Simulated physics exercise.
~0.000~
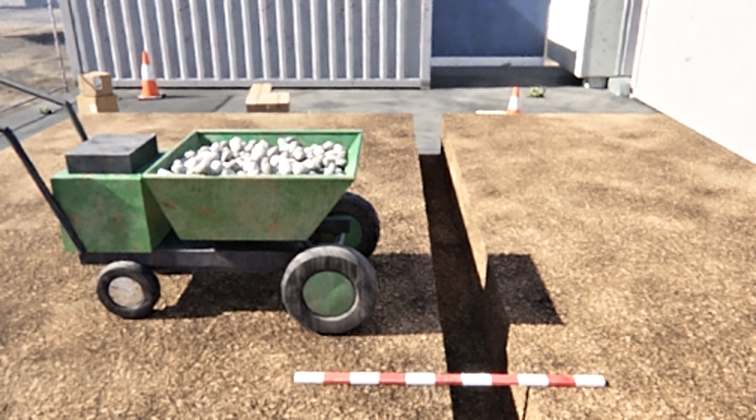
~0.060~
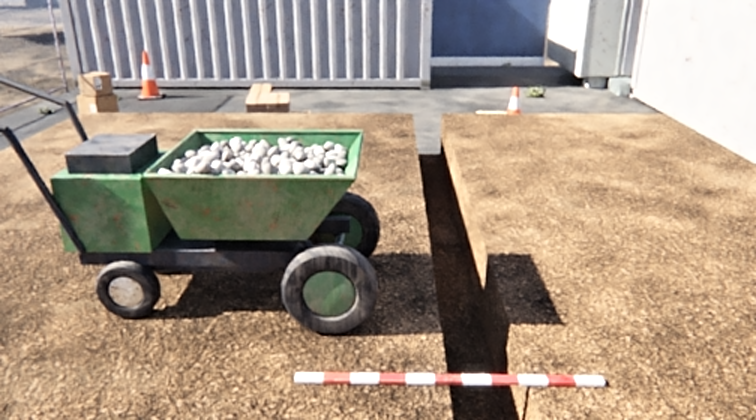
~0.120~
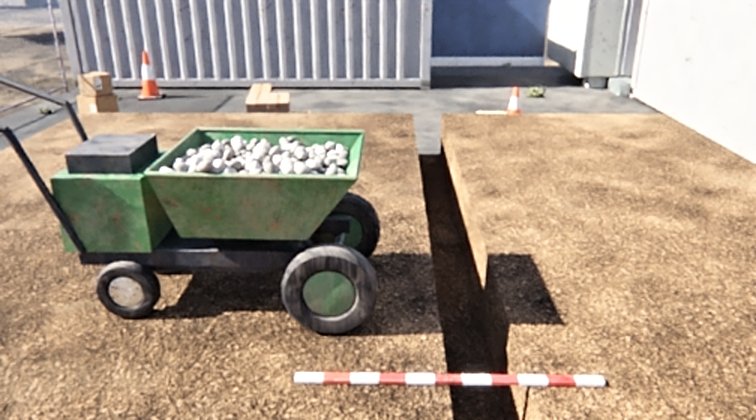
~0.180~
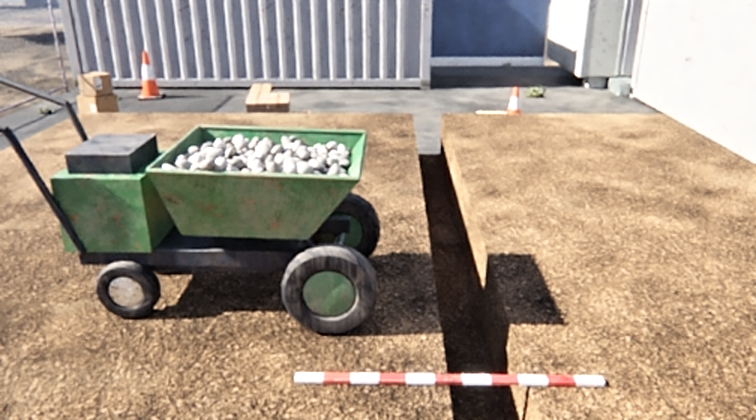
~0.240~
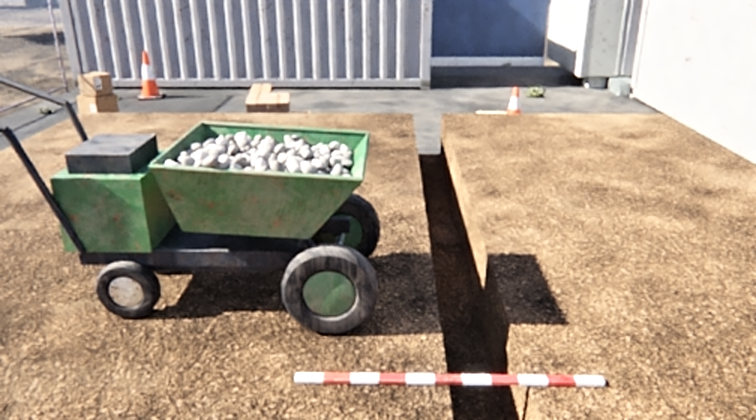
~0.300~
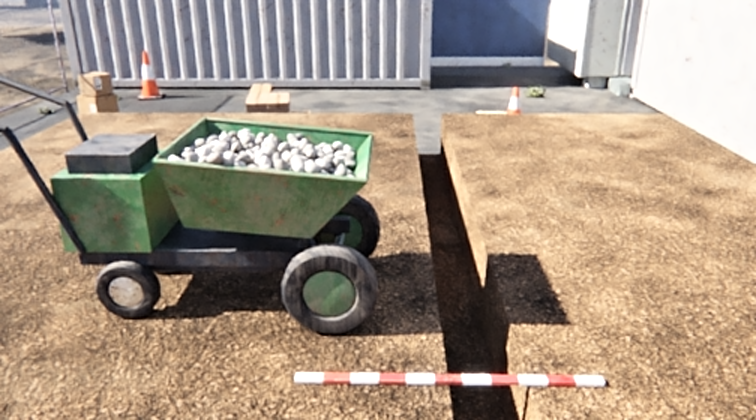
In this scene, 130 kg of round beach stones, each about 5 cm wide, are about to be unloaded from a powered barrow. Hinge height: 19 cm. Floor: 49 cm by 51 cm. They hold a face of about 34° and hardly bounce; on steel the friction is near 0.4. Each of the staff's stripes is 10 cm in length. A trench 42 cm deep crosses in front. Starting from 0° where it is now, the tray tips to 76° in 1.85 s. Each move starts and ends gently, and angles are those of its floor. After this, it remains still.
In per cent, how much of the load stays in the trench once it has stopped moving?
I would say about 70 per cent.
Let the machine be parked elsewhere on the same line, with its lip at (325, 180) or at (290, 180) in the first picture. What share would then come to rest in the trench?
Estimates: 95 % then 90 %.
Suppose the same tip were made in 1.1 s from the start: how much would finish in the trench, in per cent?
Around 60 per cent would end in the trench.
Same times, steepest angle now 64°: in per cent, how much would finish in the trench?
Roughly 80 percent.
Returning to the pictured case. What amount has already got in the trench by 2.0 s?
By that point it's something like 50 in a hundred.
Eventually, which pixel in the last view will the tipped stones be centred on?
(481, 351).
After 1.4 s the floor is at 64°; 94 % in the tray, 6 % in the trench; the foremost stones are at (494, 304).
After 2.0 s the floor is at 76°; 26 % in the tray, 48 % in the trench, 26 % past the trench; the foremost stones are at (626, 290).
After 2.3 s the floor is at 76°; 6 % in the tray, 63 % in the trench, 31 % past the trench; the foremost stones are at (676, 287).
After 4.2 s the floor is at 76°; 0 % in the tray, 70 % in the trench, 30 % past the trench; the foremost stones are at (681, 275).
